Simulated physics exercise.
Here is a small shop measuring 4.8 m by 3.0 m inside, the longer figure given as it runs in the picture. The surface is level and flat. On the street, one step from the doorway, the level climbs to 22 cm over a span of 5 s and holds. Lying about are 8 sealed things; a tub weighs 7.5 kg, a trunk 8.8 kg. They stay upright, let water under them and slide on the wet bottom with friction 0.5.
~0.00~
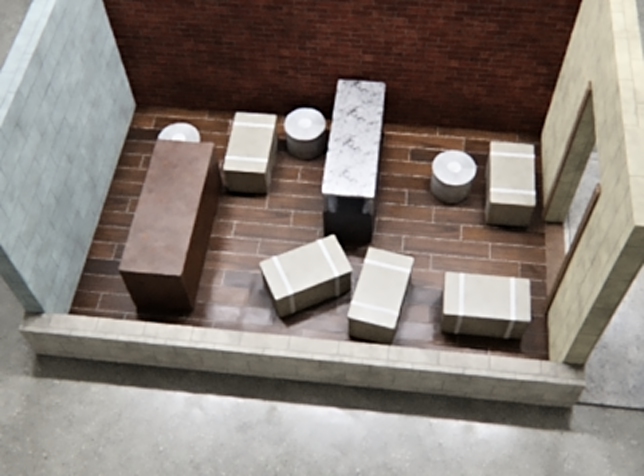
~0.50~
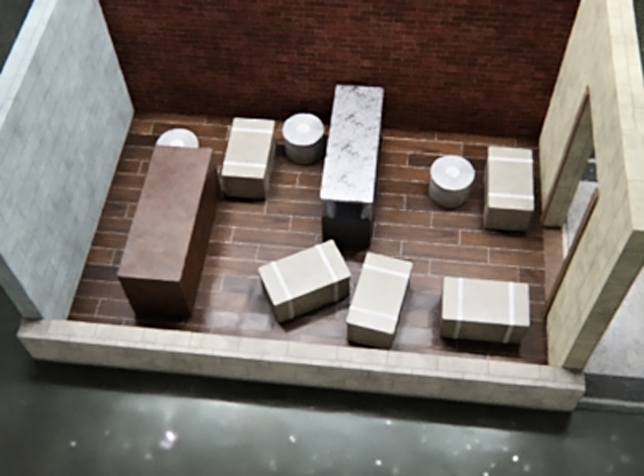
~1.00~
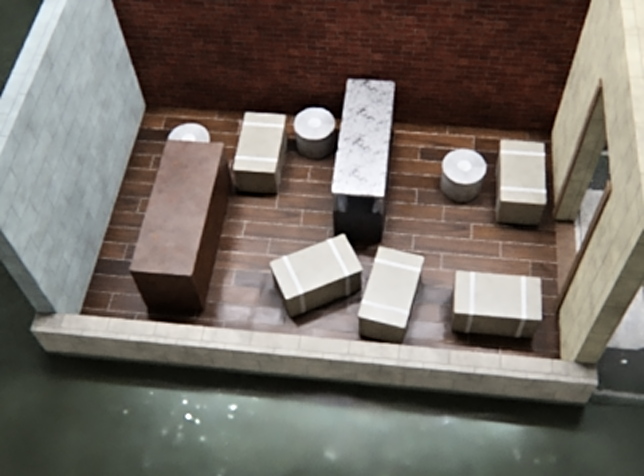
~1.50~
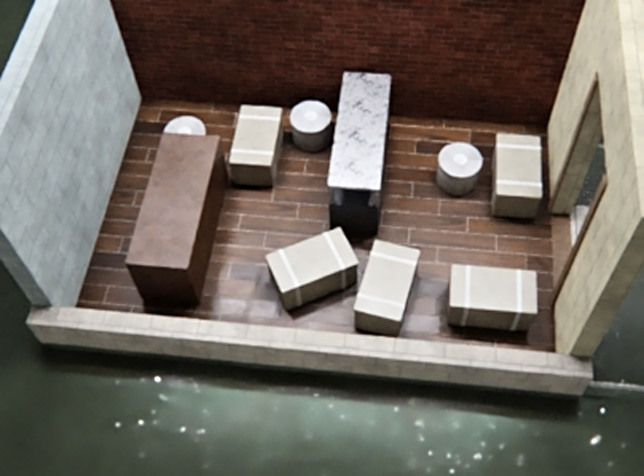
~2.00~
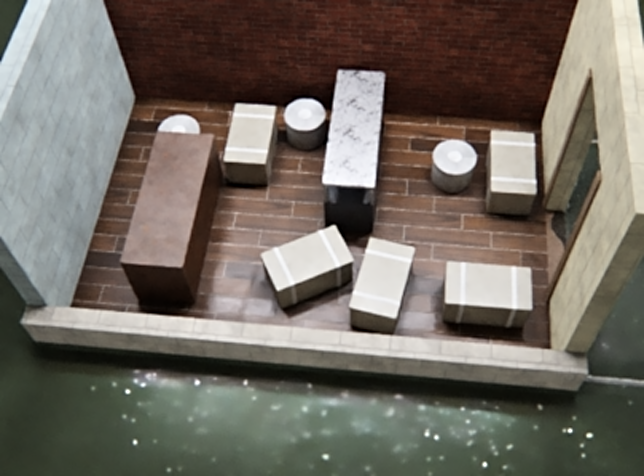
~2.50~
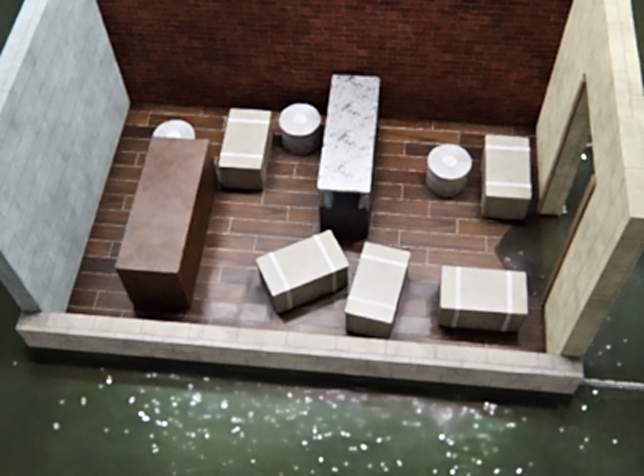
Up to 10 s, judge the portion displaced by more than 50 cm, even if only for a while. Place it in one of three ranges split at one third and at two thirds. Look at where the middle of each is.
Middle band.
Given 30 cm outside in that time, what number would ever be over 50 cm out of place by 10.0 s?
It would come to 5 of them.
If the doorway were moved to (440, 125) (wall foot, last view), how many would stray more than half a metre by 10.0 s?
Then it comes to 5 of them.
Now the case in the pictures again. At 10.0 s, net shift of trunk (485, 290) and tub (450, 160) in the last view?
In turn: 40 cm, 80 cm.
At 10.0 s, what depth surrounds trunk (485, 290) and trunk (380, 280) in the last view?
Close to 5 and 7 centimetres.
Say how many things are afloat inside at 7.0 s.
Total: 5.
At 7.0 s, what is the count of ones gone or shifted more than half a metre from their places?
2.
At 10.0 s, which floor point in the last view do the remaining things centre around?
I'd put it around (333, 190).
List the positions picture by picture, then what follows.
In the first picture, a tub at (179, 139) rests on the ground; a trunk at (512, 173), on the bottom; 0.0 m2 under water; 0 of 8 have shifted.
In the second picture, a tub at (177, 145), on the bottom; a trunk at (511, 178), on the bottom; 0.0 m2 under water; 0 of 8 have shifted.
In the third picture, a tub at (189, 140), on the bottom; a trunk at (523, 171) rests on the ground; water covers 0.0 m2; 0 of 8 have shifted.
In the fourth picture, a tub at (185, 132), on the bottom; a trunk at (519, 165), on the bottom; water covers 0.0 m2; 0 of 8 have shifted.
In the fifth picture, a tub at (179, 131) rests on the ground; a trunk at (513, 162), on the bottom; water covers 0.0 m2; 0 of 8 have shifted.
In the sixth picture, a tub at (174, 136) rests on the ground; a trunk at (508, 166) rests on the ground; 0.3 m2 under water; 0 of 8 have shifted.
After 3.5 s 0 of 8 are over 50 cm from their spots; 0 afloat.
After 4.5 s 0 of 8 are over 50 cm from their spots; 0 afloat.
After 7.0 s 2 of 8 are over 50 cm from their spots; 5 afloat.
After 10.0 s 4 of 8 are over 50 cm from their spots, and 4 have been at some point; 7 afloat.
